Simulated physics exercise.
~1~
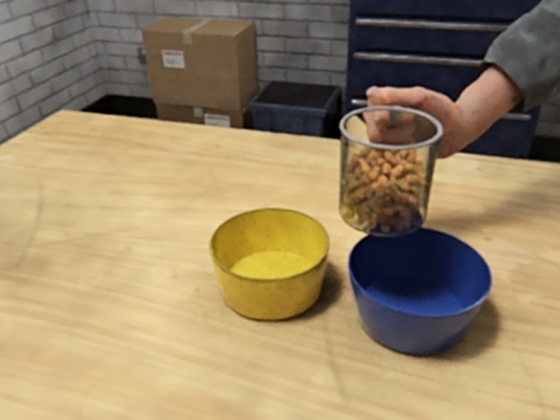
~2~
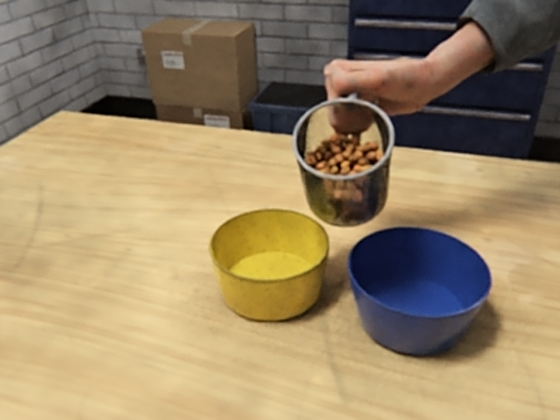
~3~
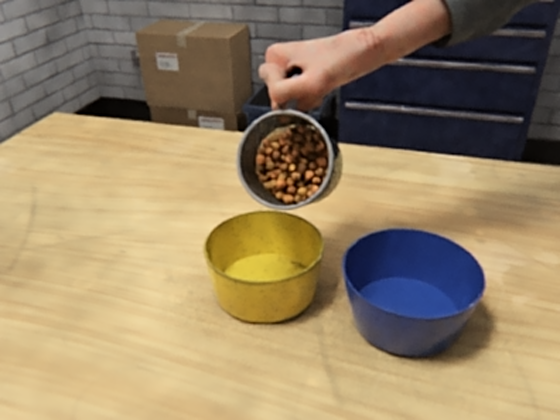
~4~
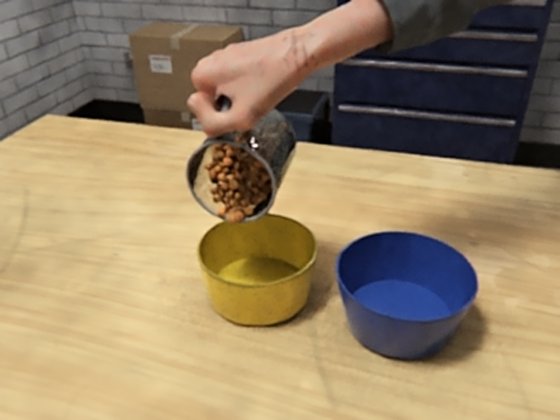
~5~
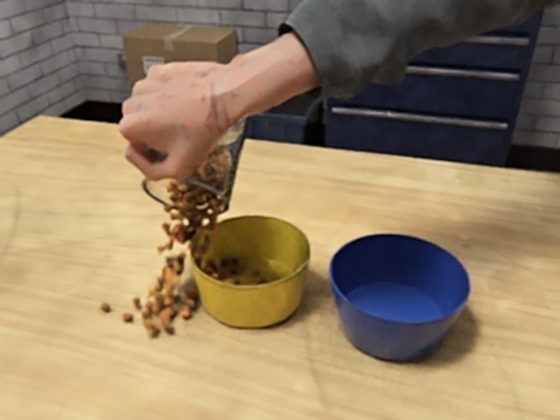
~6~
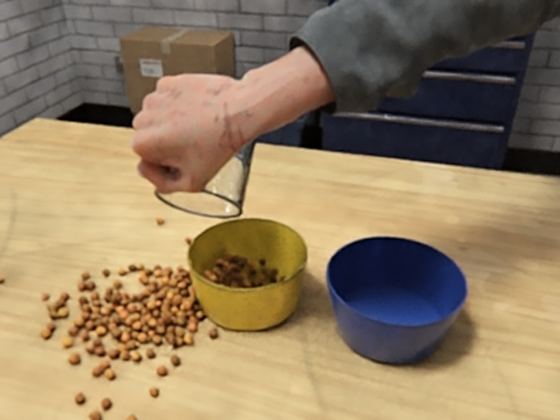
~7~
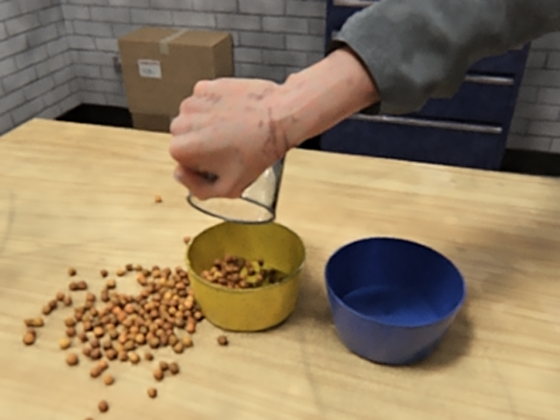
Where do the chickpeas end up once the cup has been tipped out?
A good share lands in the yellow dish and even more ends up scattered on the table to its left, while the blue dish gets none.
Hand moving left and tipping a cup of chickpeas, some landing in a yellow dish, more on the table, blue dish empty.
